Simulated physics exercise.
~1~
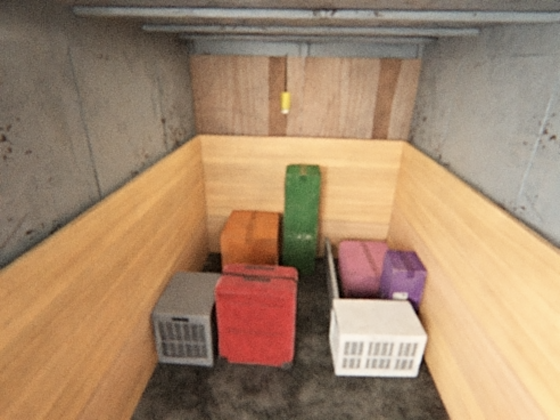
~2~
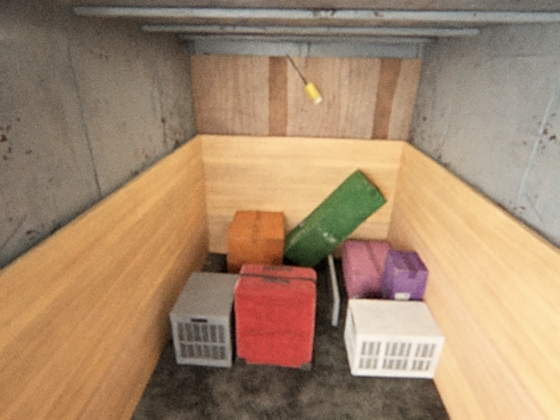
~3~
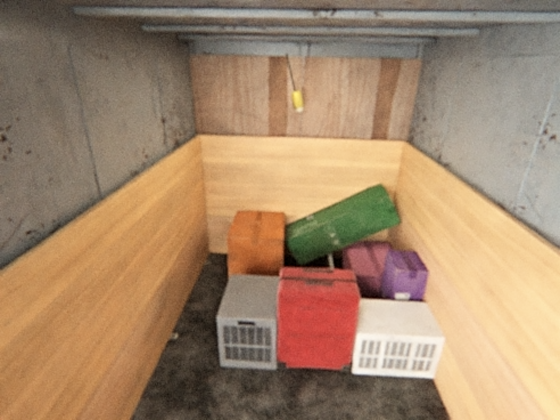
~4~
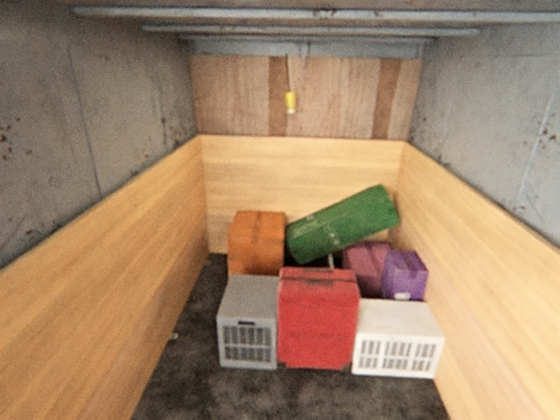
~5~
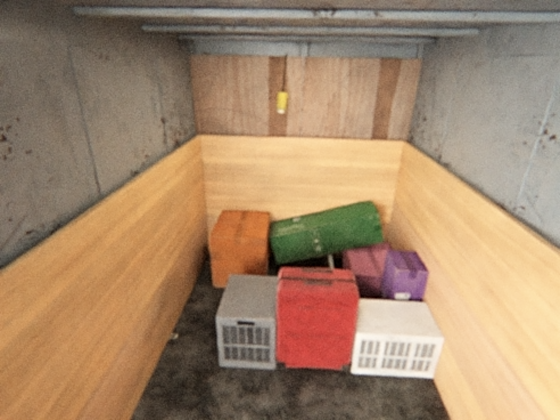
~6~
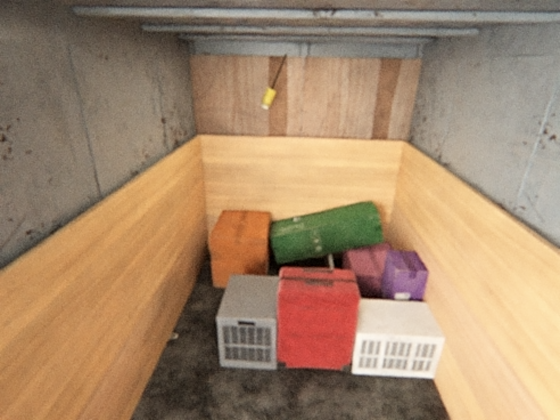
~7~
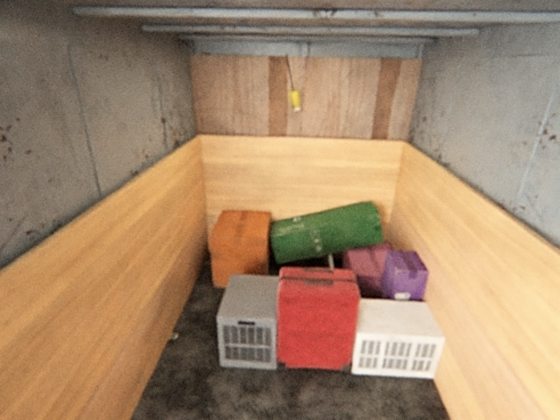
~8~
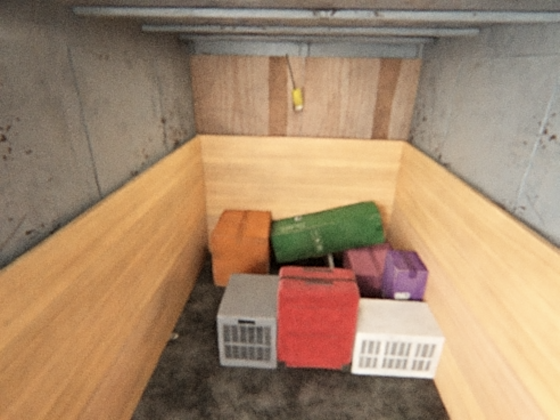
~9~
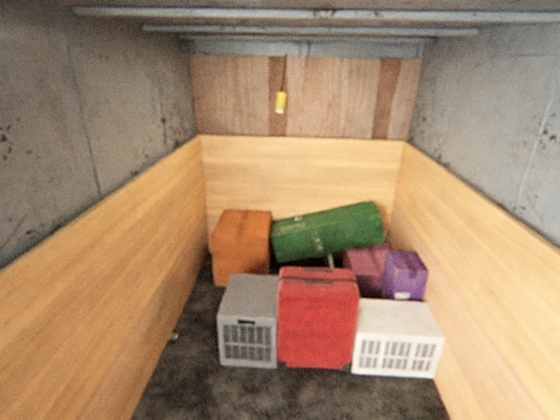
The footage shows boxes, chests and a red case in a van's load bay beneath a swinging lamp; most shift right as the tall green box tips rightward onto its side. The green and orange boxes then move slightly left, and the load ends still, the green box lying tilted.
